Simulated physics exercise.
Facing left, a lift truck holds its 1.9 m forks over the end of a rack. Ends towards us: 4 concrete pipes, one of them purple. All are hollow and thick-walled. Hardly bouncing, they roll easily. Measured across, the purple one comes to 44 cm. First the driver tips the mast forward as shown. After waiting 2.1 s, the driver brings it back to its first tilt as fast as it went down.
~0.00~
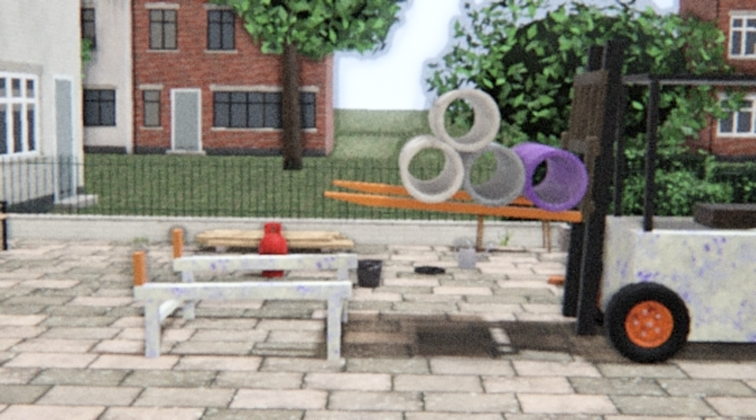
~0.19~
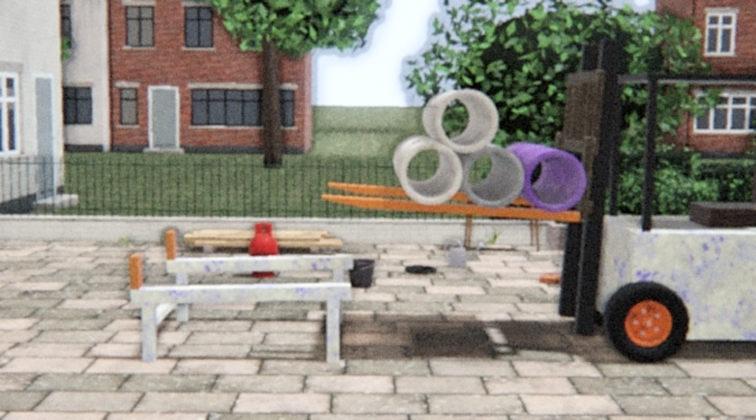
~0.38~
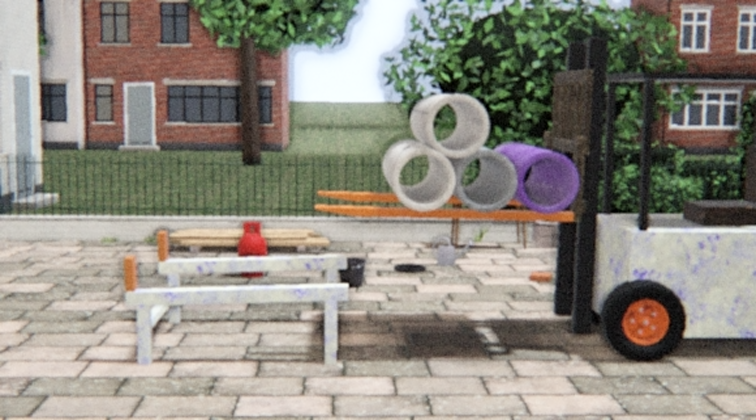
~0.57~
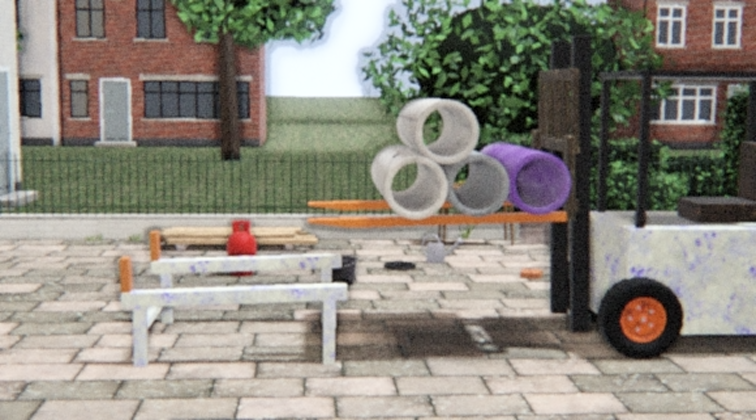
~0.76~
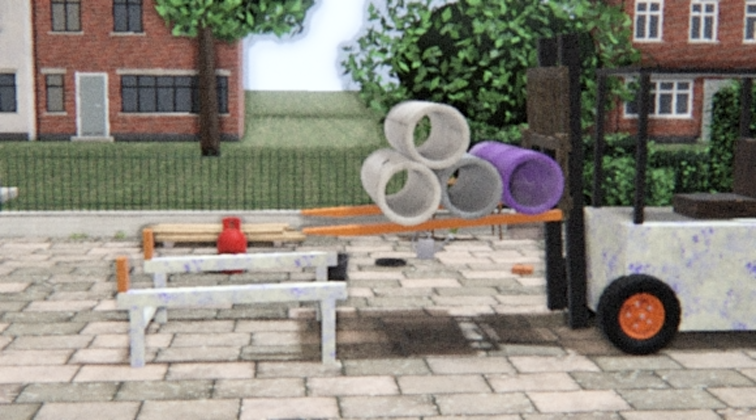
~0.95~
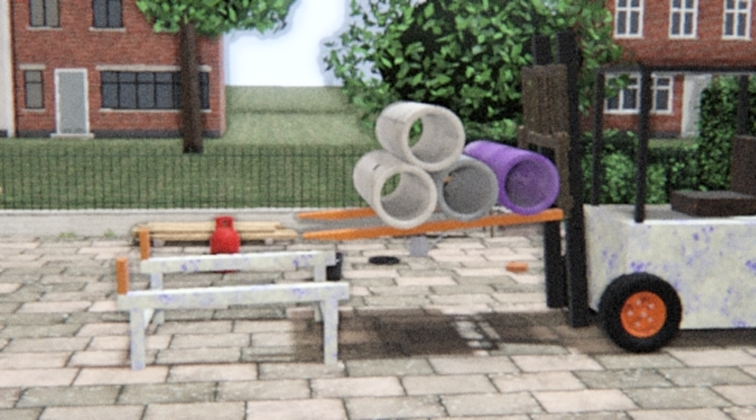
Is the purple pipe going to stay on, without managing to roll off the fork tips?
No. It is going to depart the forks.
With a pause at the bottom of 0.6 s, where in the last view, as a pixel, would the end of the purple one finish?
(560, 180), roughly.
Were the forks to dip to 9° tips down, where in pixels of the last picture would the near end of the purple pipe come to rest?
Near pixel (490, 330).
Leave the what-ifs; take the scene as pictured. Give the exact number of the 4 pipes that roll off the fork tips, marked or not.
Counted up, it is 4.
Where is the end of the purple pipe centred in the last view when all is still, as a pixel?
My best guess is somewhere around (189, 204).
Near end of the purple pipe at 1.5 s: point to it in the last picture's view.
Estimated pixel position: About (502, 188).
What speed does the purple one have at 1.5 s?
Speed: Approx. 0.5 m/s.
After 1.5 s, purple is on the forks, 140 cm from the tips, rolling left; 0 of 4 have left the forks.
After 2.0 s, purple is on the forks, 110 cm from the tips, rolling left; 0 of 4 have left the forks.
After 2.7 s, purple is on the forks, 60 cm from the tips, rolling left; 2 of 4 have left the forks.
After 3.4 s, purple is on the rack, 115 cm from the rack's far end, rolling left; 4 of 4 have left the forks.
At rest (6.3 s), purple is up on others, 50 cm from the rack's far end; 4 of 4 have left the forks.
